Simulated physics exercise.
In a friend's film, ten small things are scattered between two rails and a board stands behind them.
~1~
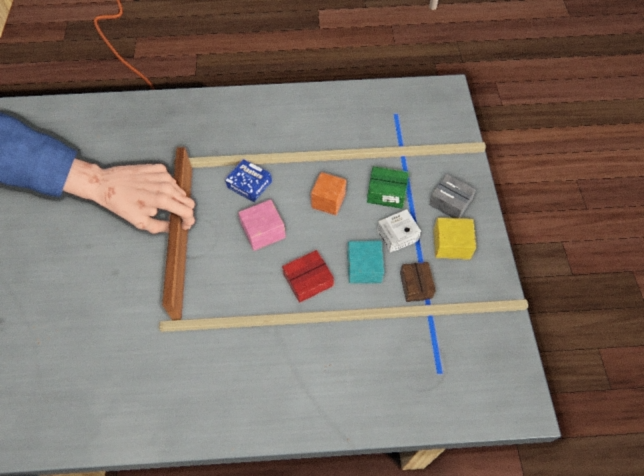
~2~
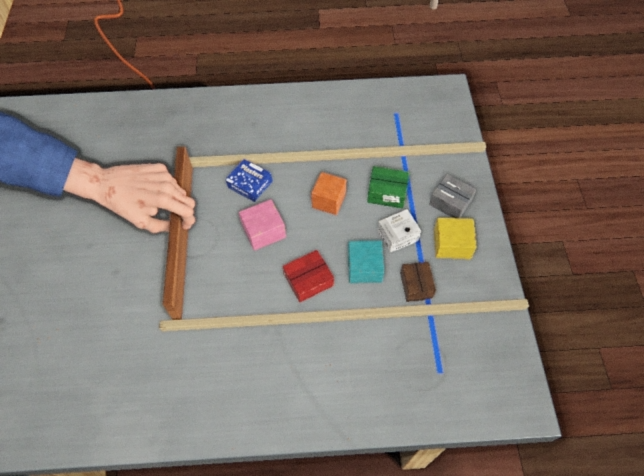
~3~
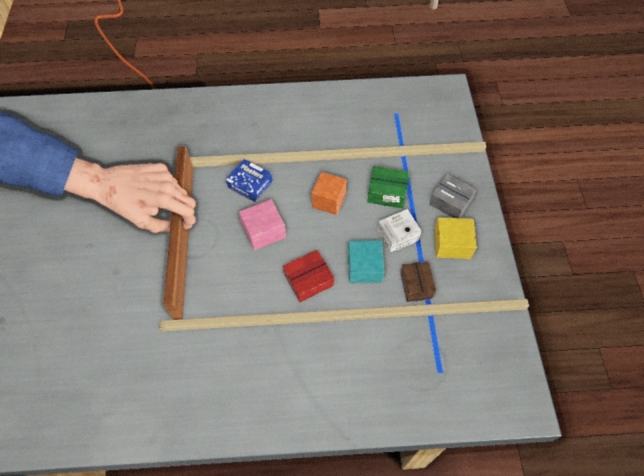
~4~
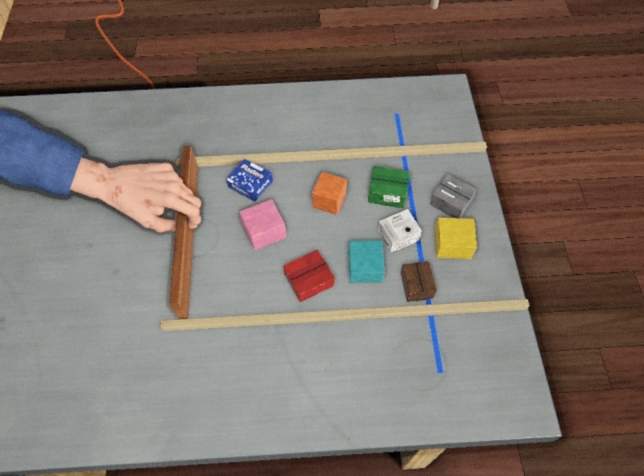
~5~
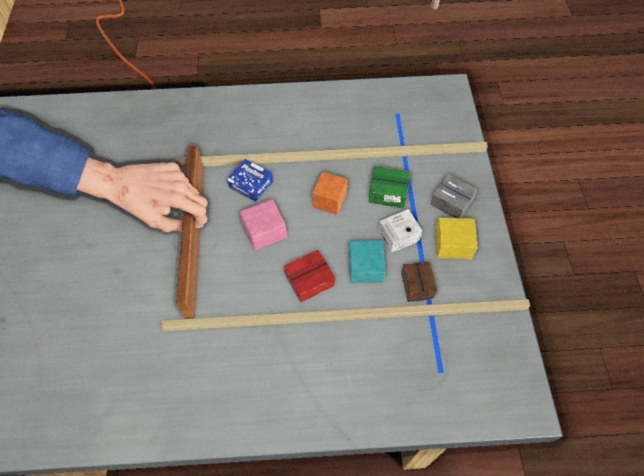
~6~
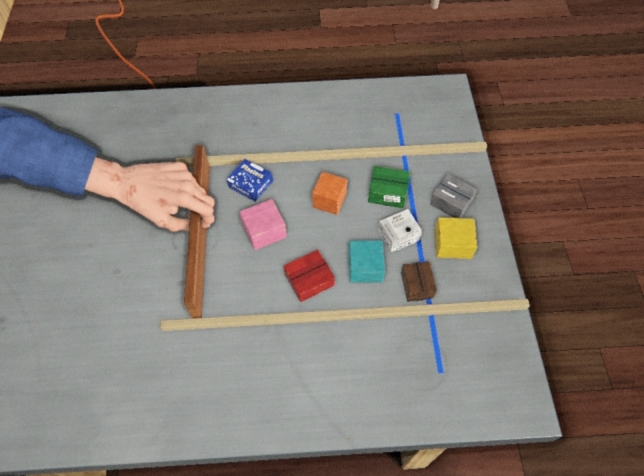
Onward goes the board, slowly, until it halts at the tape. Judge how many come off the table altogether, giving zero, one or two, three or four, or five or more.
The way I see it, not one of them ends up off the end.
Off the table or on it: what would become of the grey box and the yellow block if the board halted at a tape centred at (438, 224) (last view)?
The grey box falls; the yellow block comes down.
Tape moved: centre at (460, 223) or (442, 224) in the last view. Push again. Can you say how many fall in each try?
Floor count: 6; 2.
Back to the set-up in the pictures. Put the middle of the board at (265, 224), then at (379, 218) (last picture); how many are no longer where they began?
Well, it's 2 at the first one and 10 at the second.
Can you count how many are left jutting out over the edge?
Counting them gives 2.
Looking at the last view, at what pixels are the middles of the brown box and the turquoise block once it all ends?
The brown box stops around (487, 284); the turquoise block around (477, 251).
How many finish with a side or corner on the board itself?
That makes 4.
Soon after, none off yet; grey box at rest near (453, 197); yellow block at rest near (455, 238); brown box at rest near (418, 281).
Then, none off yet; grey box at rest near (453, 197); yellow block at rest near (455, 238); brown box moving near (422, 282).
Further on, none off yet; grey box moved a little near (468, 197); yellow block moved a little near (475, 233); brown box moved well along near (473, 282).
At rest, the number that fall off is zero.
